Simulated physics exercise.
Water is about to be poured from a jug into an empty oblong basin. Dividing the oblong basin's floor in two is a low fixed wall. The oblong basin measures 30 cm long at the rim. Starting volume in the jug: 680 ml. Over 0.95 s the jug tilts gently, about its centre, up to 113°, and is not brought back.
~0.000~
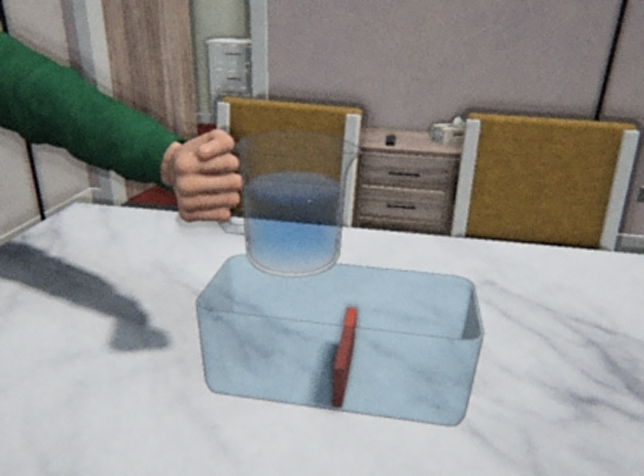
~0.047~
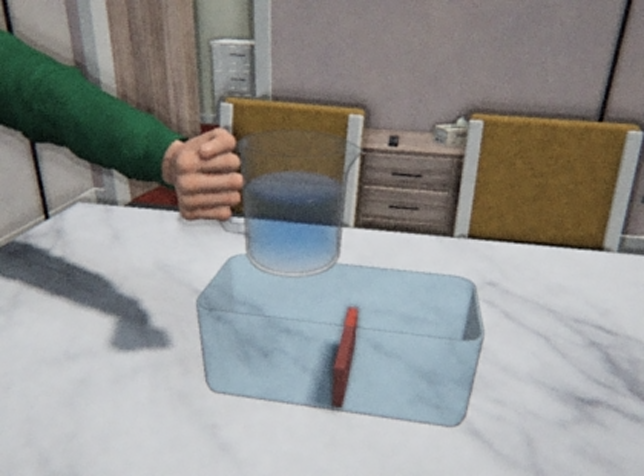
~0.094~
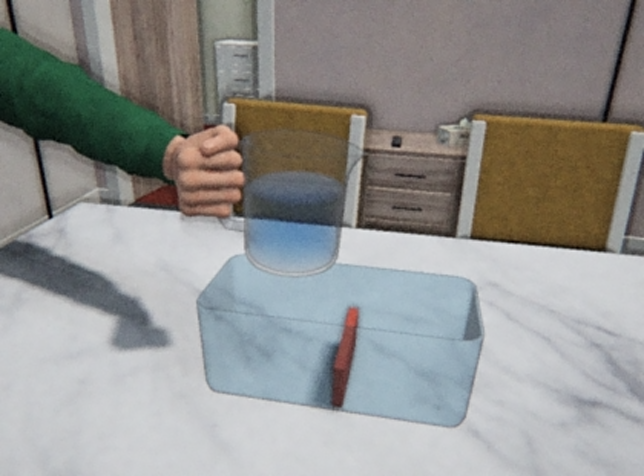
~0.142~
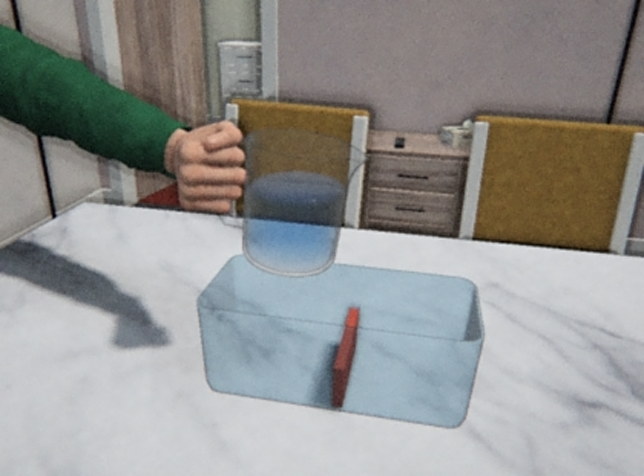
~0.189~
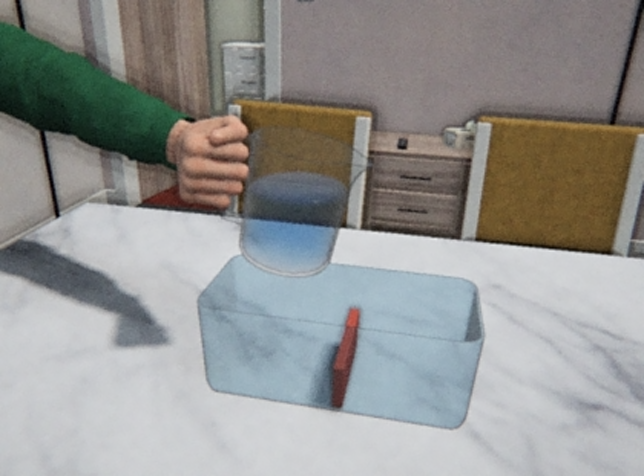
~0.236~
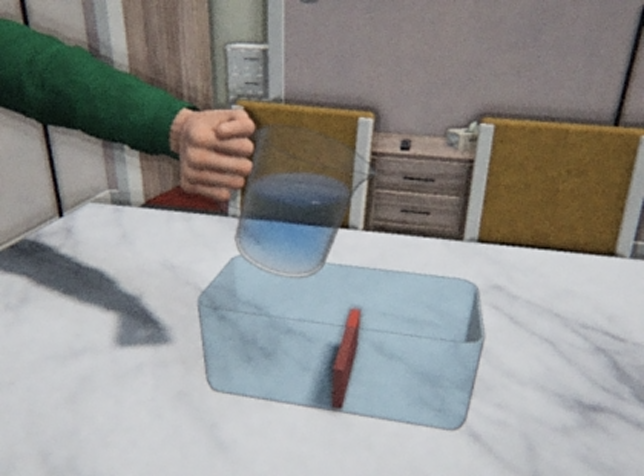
A room with a white marble-patterned table, two mustard-coloured panels and a small set of wooden drawers behind it is seen from slightly above the tabletop. At left, a green-sleeved arm holds a clear jug of blue water above an empty, pale-blue see-through basin with a red wall inside. The hand gently tilts the jug rightward while the view drifts very slightly.
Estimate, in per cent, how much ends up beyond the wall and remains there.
Roughly 94 % ends up beyond the wall.
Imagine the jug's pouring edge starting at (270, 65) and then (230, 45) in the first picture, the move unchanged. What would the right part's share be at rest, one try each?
15 per cent first, 5 per cent second.
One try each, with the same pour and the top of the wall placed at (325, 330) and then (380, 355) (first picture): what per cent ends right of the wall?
One try each: Around 95 percent and then around 60 percent.
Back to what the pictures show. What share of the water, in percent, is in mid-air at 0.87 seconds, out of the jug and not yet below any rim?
About 10 % of the total.
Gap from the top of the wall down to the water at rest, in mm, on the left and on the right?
The left comes to roughly 54 mm and the right to roughly 18 mm.
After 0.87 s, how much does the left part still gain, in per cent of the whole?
Difference: Approx. 4 %.
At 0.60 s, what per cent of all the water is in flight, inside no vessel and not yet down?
I'd put it at about 12 percent.
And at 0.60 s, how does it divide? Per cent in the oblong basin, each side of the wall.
Around 0 on the left and around 2 on the right.
After 0.60 s the tilt is 79° and 86 per cent is still to pour, 0 is left of the wall and 2 right of it.
After 0.87 s the tilt is 111° and 22 per cent is still to pour, 1 is left of the wall and 67 right of it.
After 1.15 s the tilt is 113° and 1 per cent is still to pour, 4 is left of the wall and 93 right of it.
After 1.45 s the tilt is 113° and 0 per cent is still to pour, 4 is left of the wall and 94 right of it.
In the end 4 per cent lies left of the wall, 94 right of it and 2 outside.
